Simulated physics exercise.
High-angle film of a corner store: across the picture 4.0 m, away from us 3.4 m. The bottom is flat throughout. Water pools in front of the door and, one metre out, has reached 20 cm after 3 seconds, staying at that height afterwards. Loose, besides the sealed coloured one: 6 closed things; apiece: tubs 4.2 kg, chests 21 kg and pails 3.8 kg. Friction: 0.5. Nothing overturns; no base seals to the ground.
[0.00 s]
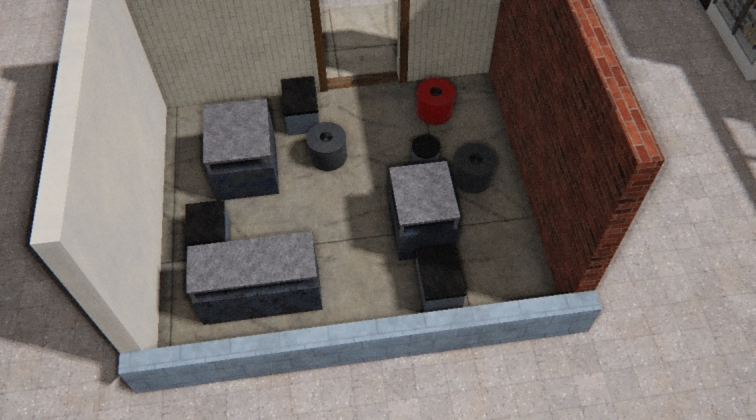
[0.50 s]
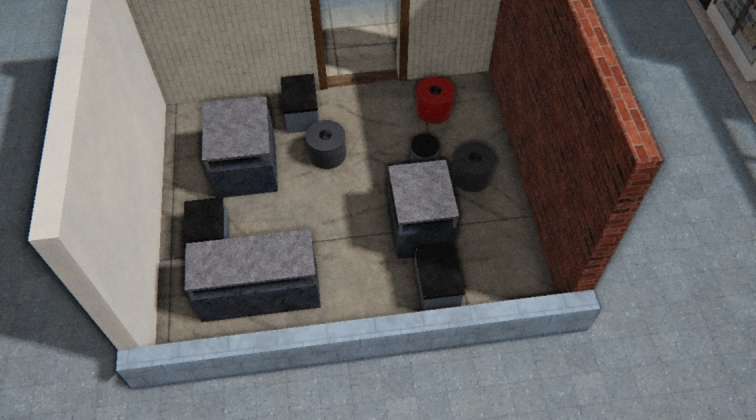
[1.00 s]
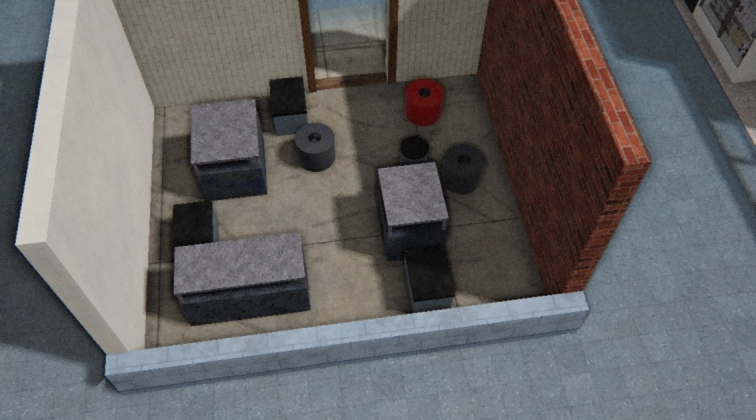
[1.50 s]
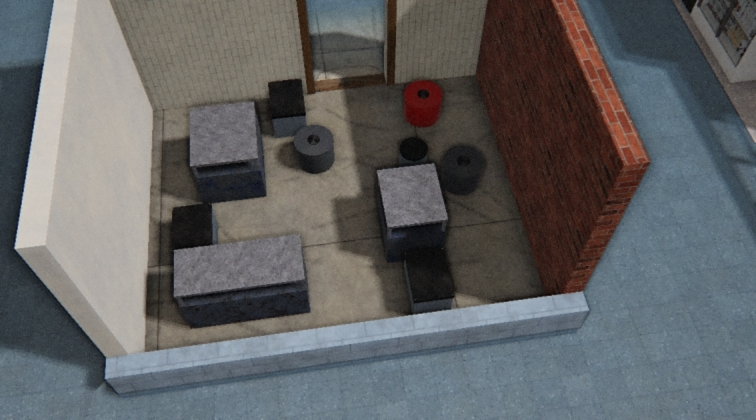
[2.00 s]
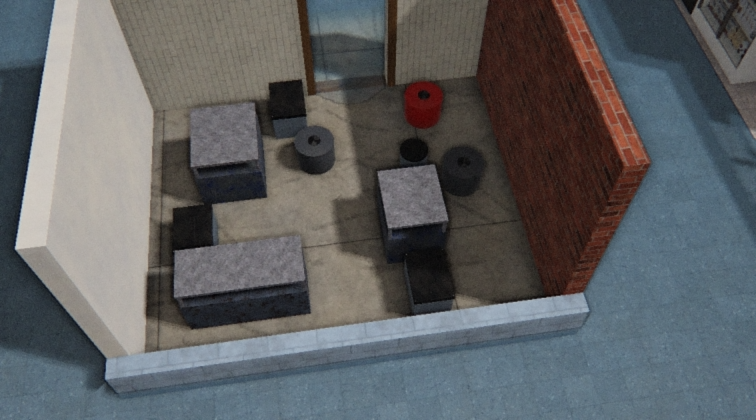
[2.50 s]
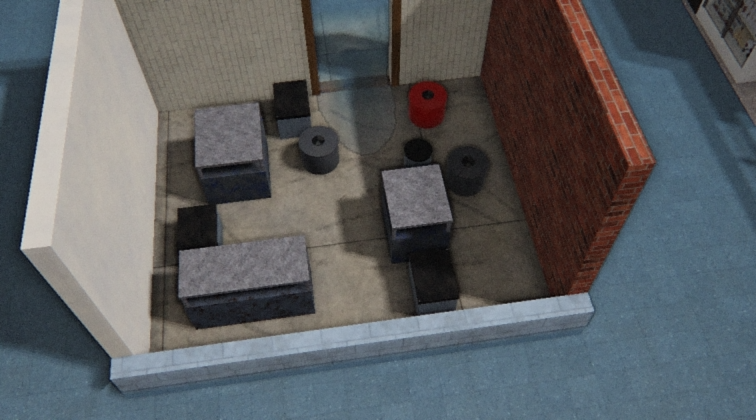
In a corner store seen from above, dark blocks, grey tubs and a red tub stay in place while the paving outside turns from pale to blue and a thin patch of water appears on the floor by the door.
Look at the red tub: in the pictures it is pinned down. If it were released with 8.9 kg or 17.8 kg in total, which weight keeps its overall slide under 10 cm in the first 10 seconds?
Larger mass.
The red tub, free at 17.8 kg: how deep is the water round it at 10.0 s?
Depth: Approx. 7 cm.
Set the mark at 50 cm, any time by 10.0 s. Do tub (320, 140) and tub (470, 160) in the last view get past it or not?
Object 1: Surpassed, object 2: Surpassed.
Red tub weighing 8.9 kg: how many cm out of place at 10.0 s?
20 cm.
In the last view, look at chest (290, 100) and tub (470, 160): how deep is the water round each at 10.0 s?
Some 4 cm at the first, some 8 cm at the second.
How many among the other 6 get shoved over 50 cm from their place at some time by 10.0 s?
The answer here is 3.
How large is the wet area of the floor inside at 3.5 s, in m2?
Some 3.0 m2.
After 3.5 s the red tub would be 0 cm from its start with 8.9 kg and 0 cm from its start with 17.8 kg; 3 cm of water round it then.
After 4.5 s the red tub would be 2 cm from its start with 8.9 kg and 0 cm from its start with 17.8 kg; 3 cm of water round it then.
After 7.0 s the red tub would be 4 cm from its start with 8.9 kg and 0 cm from its start with 17.8 kg; 5 cm of water round it then.
After 10.0 s the red tub would be 22 cm from its start with 8.9 kg and 0 cm from its start with 17.8 kg; 7 cm of water round it then.
